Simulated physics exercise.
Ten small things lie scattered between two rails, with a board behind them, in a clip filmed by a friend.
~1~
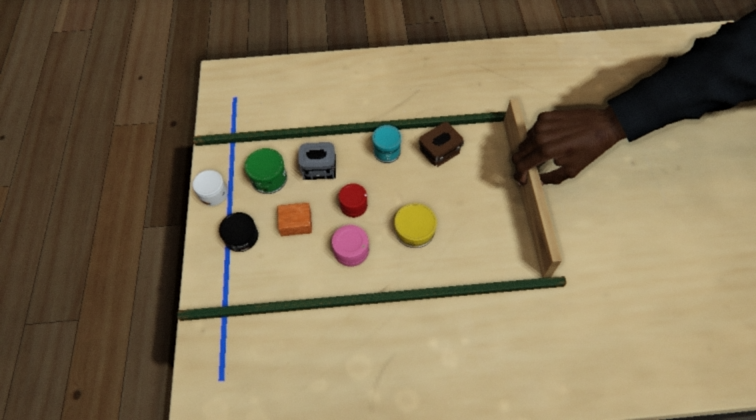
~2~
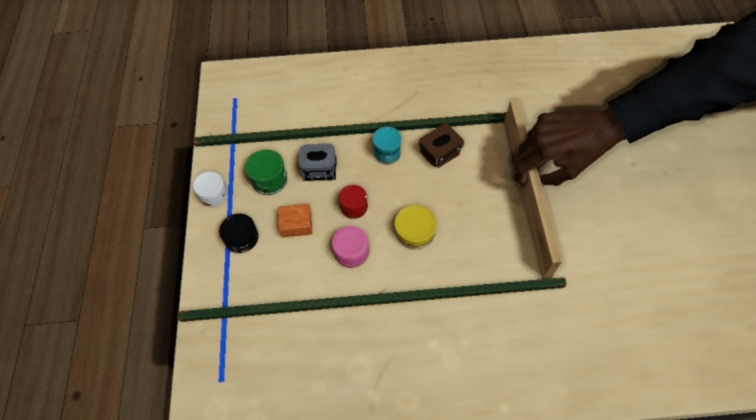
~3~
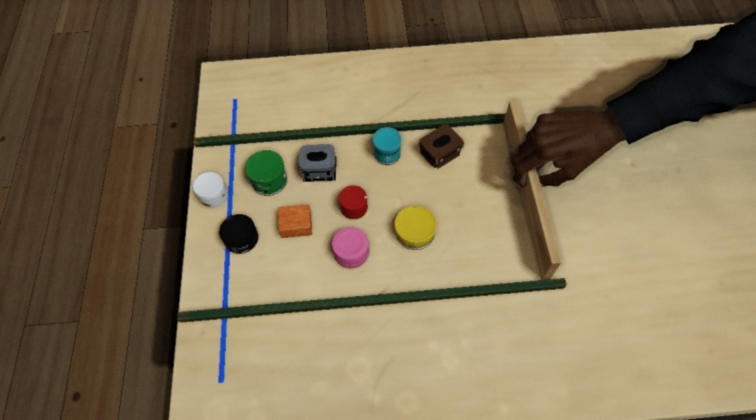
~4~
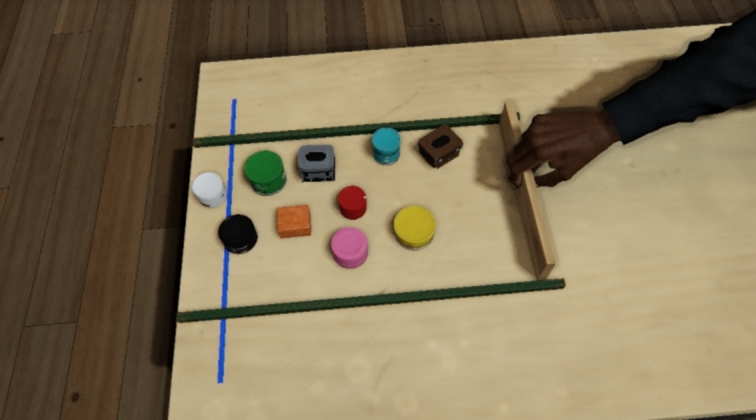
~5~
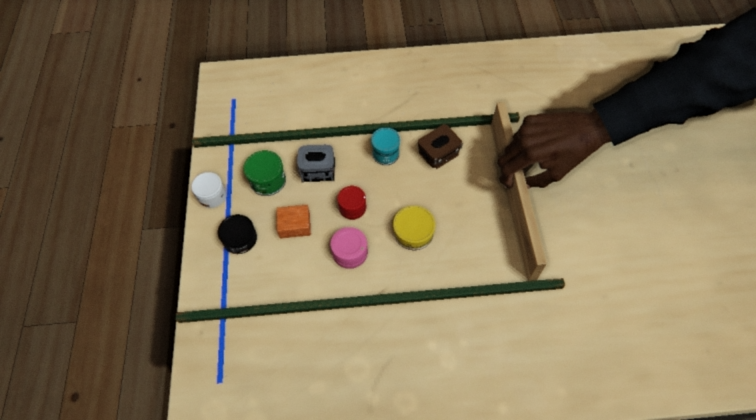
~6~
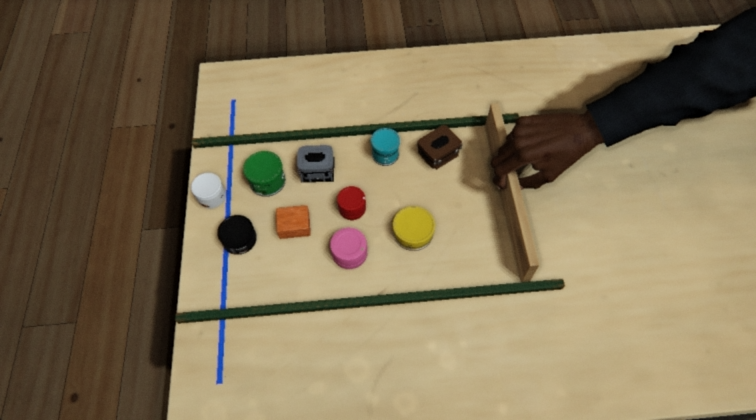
The clip opens on small tubs, tins and blocks scattered between two green rails on a pale wooden table, with a blue line crossing at left. A hand at right holds a board upright, barely moving at first, then slides it slightly left, while the objects stay practically still.
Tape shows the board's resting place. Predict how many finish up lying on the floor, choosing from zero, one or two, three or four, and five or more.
My prediction is three or four.
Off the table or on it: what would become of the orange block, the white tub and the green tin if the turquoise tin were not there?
Orange block: Still there; white tub: Over the edge; green tin: Over the edge.
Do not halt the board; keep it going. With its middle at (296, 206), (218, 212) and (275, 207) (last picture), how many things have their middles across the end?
First 0, then 5, then 0.
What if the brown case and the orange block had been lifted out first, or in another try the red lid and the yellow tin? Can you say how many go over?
3 in the first try, 4 in the second.
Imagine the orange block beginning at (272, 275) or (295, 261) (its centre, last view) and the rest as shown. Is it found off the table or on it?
Place by place, it goes down, then holds its place.
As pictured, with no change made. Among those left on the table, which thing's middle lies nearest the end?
The answer: The orange block.
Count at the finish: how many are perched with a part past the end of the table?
I'd say 1 of them.
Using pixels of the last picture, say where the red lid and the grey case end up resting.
The first comes to rest at (212, 213), and the second at (212, 184).
Soon after, none off yet; white tub at rest near (209, 191); black tub at rest near (238, 235); green tin at rest near (265, 174).
Then, none off yet; white tub at rest near (204, 192); black tub at rest near (238, 235); green tin moved about its own width near (236, 196).
At rest, the number that fall off is three or four; fallen, turquoise tin, green tin, black tub and white tub.
